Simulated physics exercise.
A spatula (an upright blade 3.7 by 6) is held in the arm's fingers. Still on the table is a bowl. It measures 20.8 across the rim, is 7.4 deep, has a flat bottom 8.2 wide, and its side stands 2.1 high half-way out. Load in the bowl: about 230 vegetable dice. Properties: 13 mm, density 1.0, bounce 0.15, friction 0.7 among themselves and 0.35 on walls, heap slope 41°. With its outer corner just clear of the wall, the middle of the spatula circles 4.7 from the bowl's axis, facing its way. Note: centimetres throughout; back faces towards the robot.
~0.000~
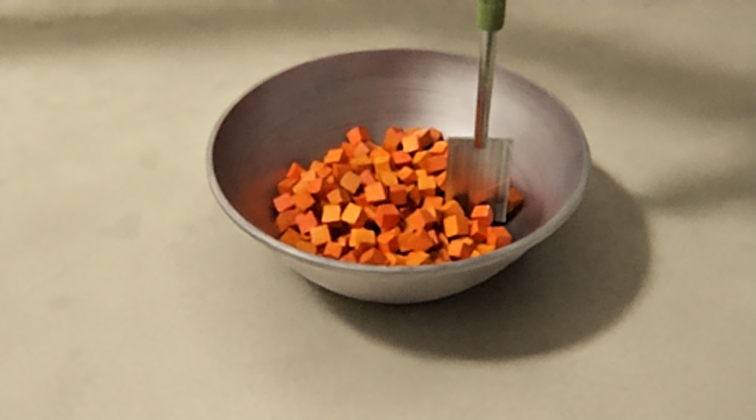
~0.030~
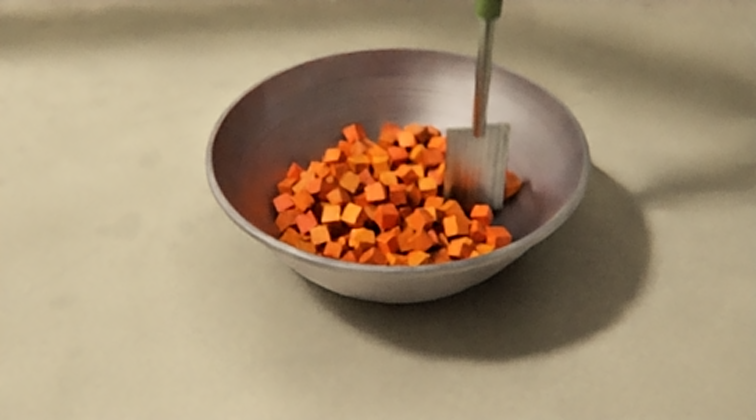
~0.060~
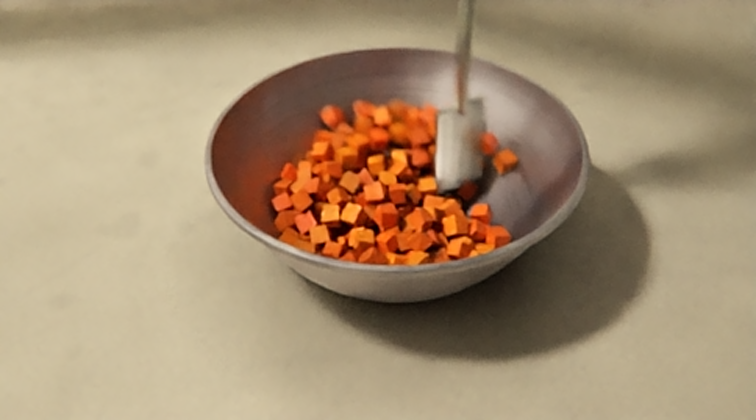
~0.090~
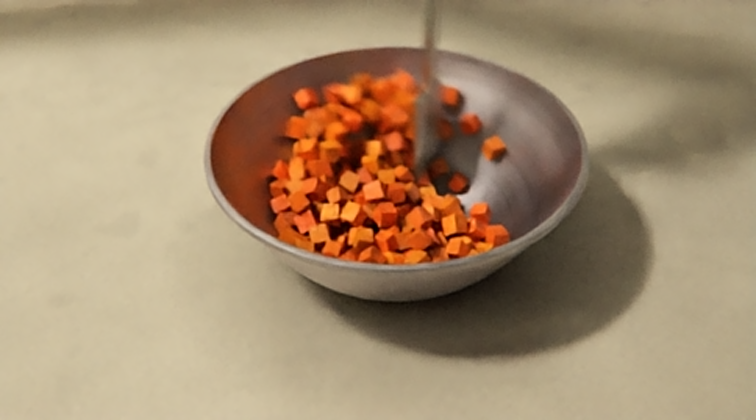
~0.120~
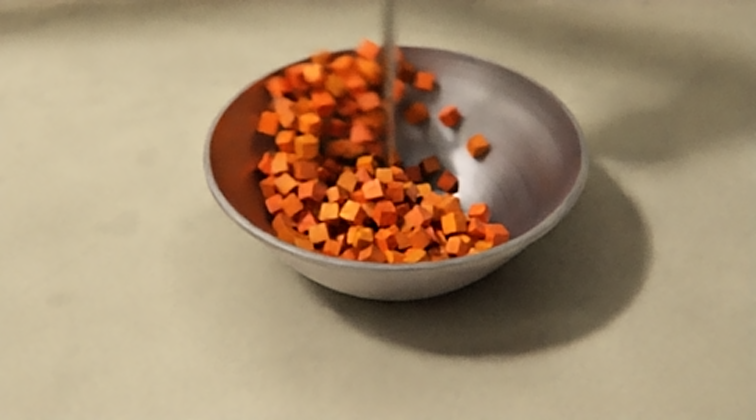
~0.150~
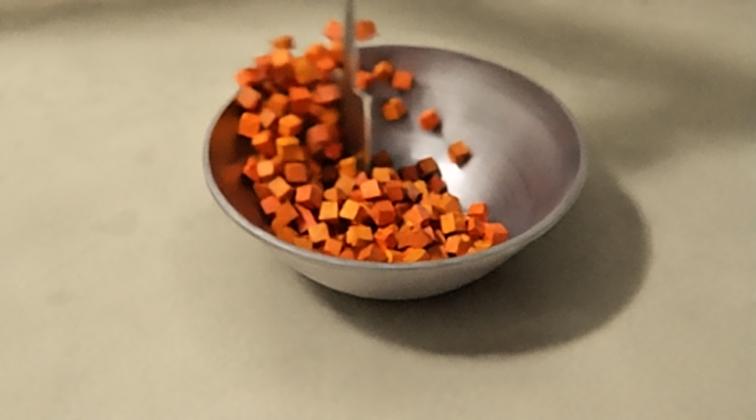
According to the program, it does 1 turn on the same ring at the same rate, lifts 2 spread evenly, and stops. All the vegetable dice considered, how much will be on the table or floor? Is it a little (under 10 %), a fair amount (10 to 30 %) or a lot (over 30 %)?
A fair amount, 10 to 30 %.
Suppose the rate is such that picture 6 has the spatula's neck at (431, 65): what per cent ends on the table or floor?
Around 0 in a hundred.
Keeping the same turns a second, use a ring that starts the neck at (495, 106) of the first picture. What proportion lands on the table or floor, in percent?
It comes to around 20 percent.
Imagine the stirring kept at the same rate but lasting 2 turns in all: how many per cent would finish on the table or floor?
It would be around 25 percent.
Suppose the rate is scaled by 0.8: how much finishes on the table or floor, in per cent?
I'd say about 10 %.
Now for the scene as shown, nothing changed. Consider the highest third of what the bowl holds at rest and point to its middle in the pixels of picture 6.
The centre is near pixel (456, 192).
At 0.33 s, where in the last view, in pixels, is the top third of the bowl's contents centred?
About (449, 245).
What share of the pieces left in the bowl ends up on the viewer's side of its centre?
I'd say around 50 per cent.
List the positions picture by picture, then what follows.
Spatula neck at (483, 116), 0° round; upper third of the load around (396, 193), from x 285 to 510, top at y 135; 226 in the bowl, in the first picture.
Spatula neck at (481, 105), 11° round; upper third of the load around (392, 185), from x 285 to 510, top at y 135, in the second picture.
Spatula neck at (463, 82), 39° round; upper third of the load around (391, 157), from x 285 to 505, top at y 110, in the third picture.
Spatula neck at (429, 65), 68° round; upper third of the load around (370, 133), from x 280 to 495, top at y 85, in the fourth picture.
Spatula neck at (389, 58), 97° round; upper third of the load around (338, 123), from x 270 to 495, top at y 50, in the fifth picture.
Spatula neck at (350, 61), 126° round; upper third of the load around (313, 119), from x 250 to 495, top at y 30; 225 in the bowl, 1 in flight or on the tool, in the sixth picture.
By 0.24 s, 212° round, highest piece 11 above the table; 212 in the bowl, 14 in flight or on the tool.
By 0.33 s, 298° round, highest piece 9 above the table; 203 in the bowl, 13 on the table or floor, 10 in flight or on the tool.
By 0.57 s, 0° round, highest piece 7 above the table; 196 in the bowl, 30 on the table or floor.
By 1.27 s, 0° round, highest piece 6 above the table; 196 in the bowl, 30 on the table or floor.
Final count, 196 in the bowl, 30 on the table or floor. That is 13 % on the table or floor.
